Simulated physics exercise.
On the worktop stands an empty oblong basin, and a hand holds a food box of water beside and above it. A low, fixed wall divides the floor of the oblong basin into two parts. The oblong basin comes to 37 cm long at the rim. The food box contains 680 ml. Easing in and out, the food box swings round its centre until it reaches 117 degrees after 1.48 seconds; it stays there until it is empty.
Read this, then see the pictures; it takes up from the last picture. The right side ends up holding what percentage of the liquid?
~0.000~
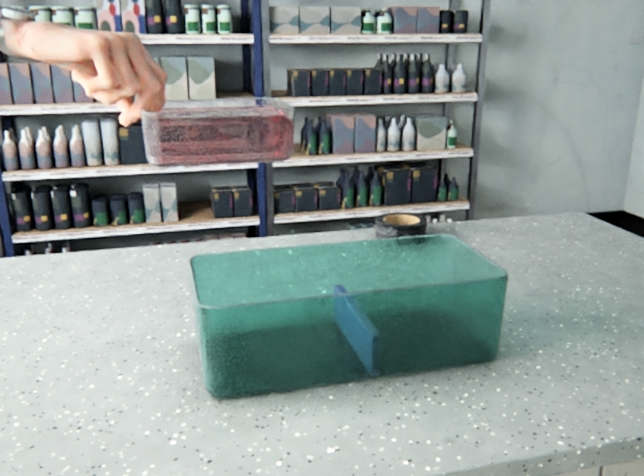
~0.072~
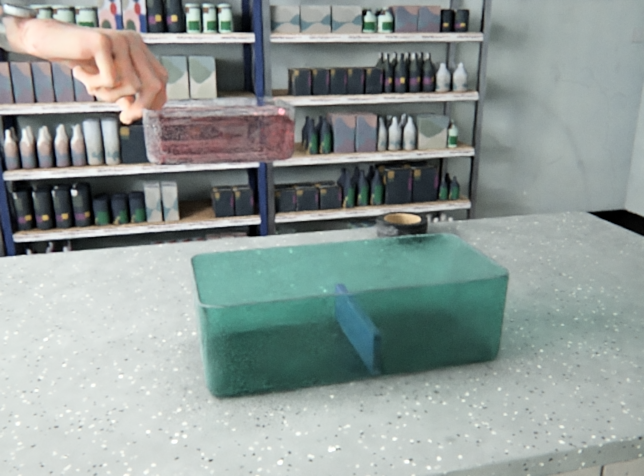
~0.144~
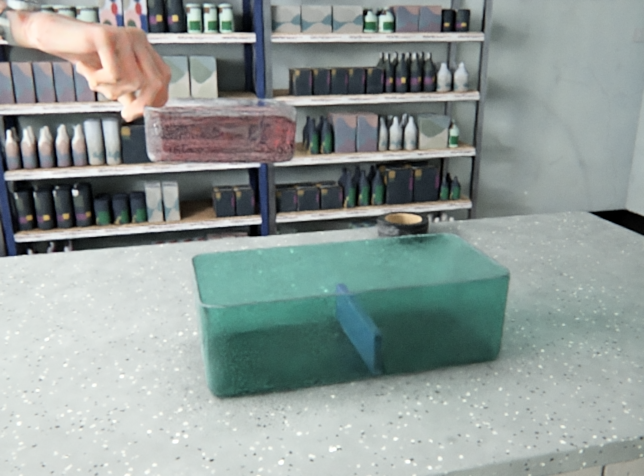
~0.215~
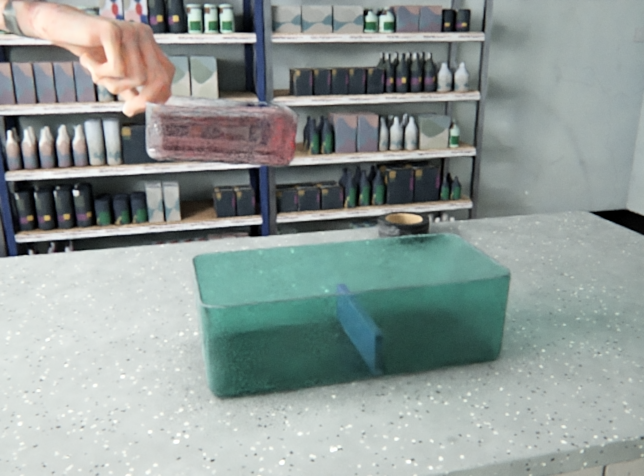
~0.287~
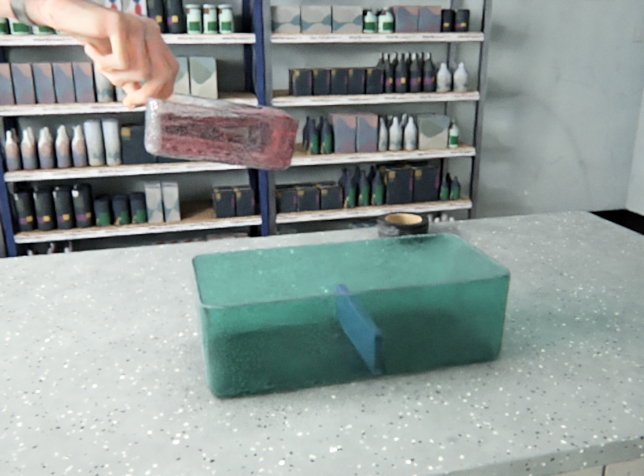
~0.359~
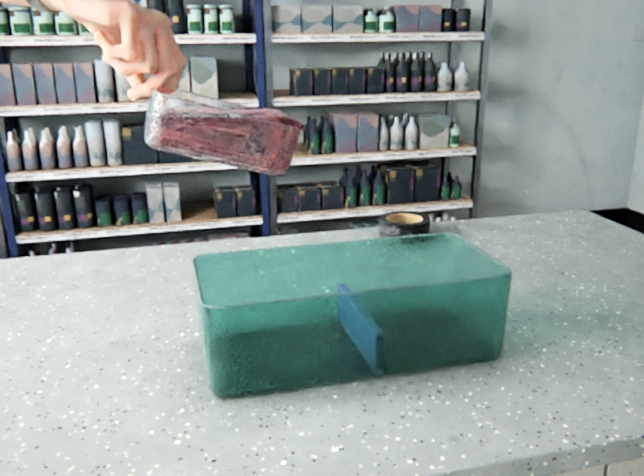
About 44 in every hundred parts.
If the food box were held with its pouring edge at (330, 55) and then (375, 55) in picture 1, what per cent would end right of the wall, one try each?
Try 1: Approx. 75 %; try 2: Approx. 85 %.
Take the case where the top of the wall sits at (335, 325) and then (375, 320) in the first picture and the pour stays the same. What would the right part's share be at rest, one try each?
Some 65 in a hundred, then some 15 in a hundred.
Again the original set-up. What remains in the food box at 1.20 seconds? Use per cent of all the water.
I'd say some 2 per cent remains.
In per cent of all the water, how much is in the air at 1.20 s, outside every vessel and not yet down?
Near 4 per cent, I'd say.
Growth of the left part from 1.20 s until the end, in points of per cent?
Change: Approx. 5 %.
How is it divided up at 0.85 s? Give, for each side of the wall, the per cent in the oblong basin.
Left roughly 16, right roughly 32.
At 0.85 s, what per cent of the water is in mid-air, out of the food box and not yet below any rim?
I'd say close to 34 per cent.
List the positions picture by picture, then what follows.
In the first frame, it leans 0°; its right rim is at (285, 105); the water meets the walls at (145, 115) and (283, 111); the oblong basin's rim runs from (194, 281) to (479, 254); the wall's top is at (356, 309).
In the second frame, it leans 1°; its right rim is at (286, 105); the water meets the walls at (146, 114) and (284, 111).
In the third frame, it leans 3°; its right rim is at (288, 107); the water meets the walls at (148, 114) and (285, 111).
In the fourth frame, it leans 6°; its right rim is at (289, 111); the water meets the walls at (149, 113) and (287, 112).
In the fifth frame, it leans 11°; its right rim is at (290, 117); the water meets the walls at (149, 113) and (288, 113).
In the sixth frame, it leans 16°; its right rim is at (291, 124); the water meets the walls at (150, 115) and (289, 121); 4 per cent is over the edge.
Then, 0.85 s in, the tilt is 71° and 18 per cent is still to pour, 16 is left of the wall and 32 right of it.
Then, 1.20 s in, the tilt is 107° and 2 per cent is still to pour, 48 is left of the wall and 44 right of it.
Then, 1.58 s in, the tilt is 117° and 0 per cent is still to pour, 53 is left of the wall and 45 right of it.
Then, 1.98 s in, the tilt is 117° and 0 per cent is still to pour, 53 is left of the wall and 45 right of it.
Finally, 53 per cent lies left of the wall, 44 right of it and 3 outside.
